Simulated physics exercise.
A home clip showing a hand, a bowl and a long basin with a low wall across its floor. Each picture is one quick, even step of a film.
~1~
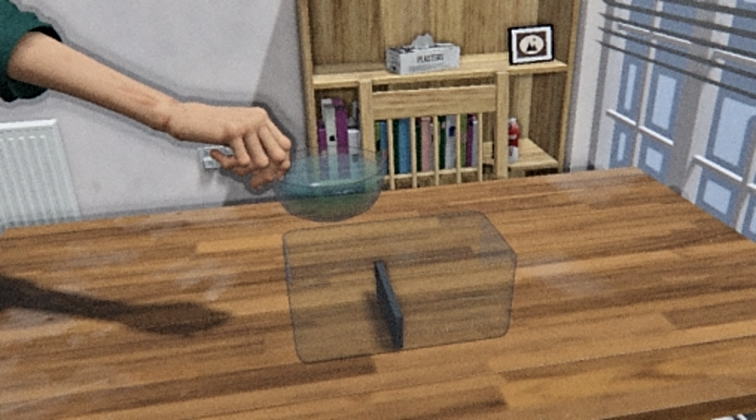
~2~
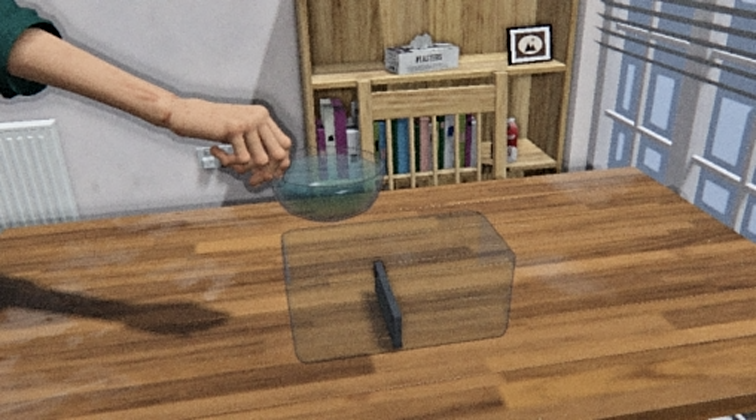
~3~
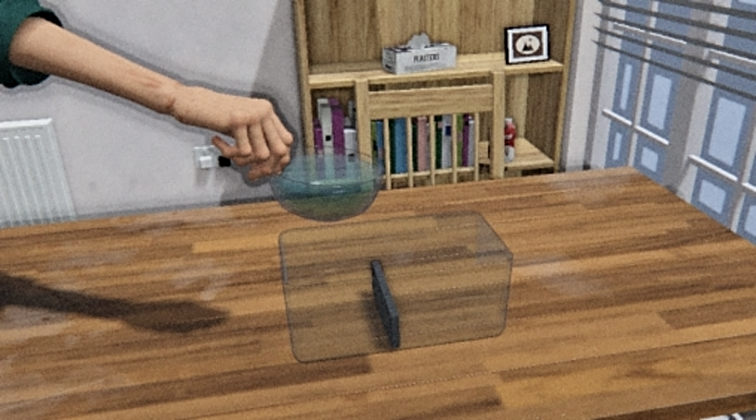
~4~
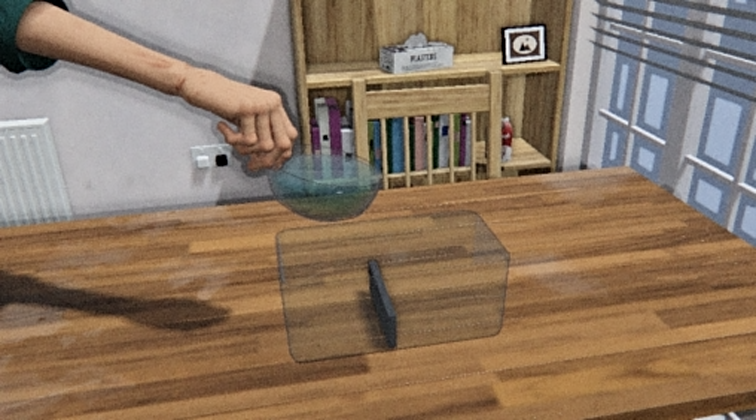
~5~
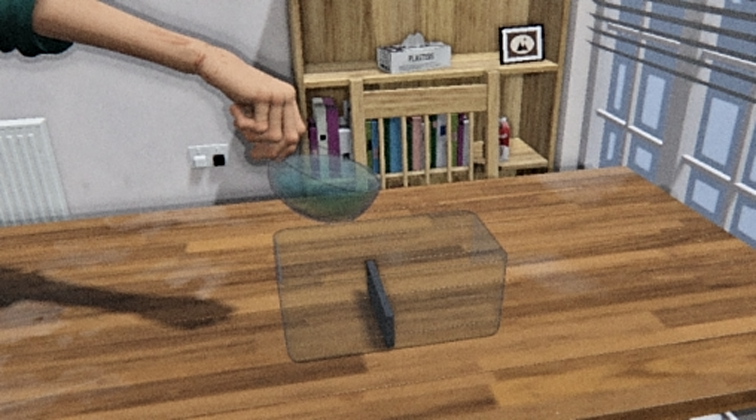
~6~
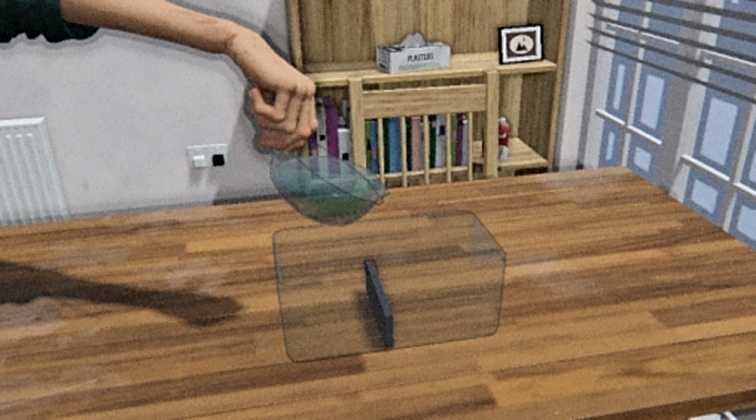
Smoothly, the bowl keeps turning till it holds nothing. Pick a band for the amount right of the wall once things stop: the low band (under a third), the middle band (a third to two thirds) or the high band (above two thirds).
The high band.
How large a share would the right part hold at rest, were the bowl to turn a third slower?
I'd say close to 85 per cent.
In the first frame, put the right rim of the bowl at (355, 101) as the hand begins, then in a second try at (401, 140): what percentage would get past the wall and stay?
70 and 85 in a hundred.
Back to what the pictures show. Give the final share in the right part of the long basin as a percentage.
80 % or thereabouts.
A moment on, the bowl is tipped right over and 7 per cent is still to pour, 6 is left of the wall and 70 right of it.
Next, the bowl is tipped right over and 0 per cent is still to pour, 17 is left of the wall and 80 right of it.
Then the bowl is tipped right over and 0 per cent is still to pour, 20 is left of the wall and 79 right of it.
Later the bowl is tipped right over and 0 per cent is still to pour, 20 is left of the wall and 79 right of it.
At rest 20 per cent lies left of the wall, 79 right of it and 1 outside.
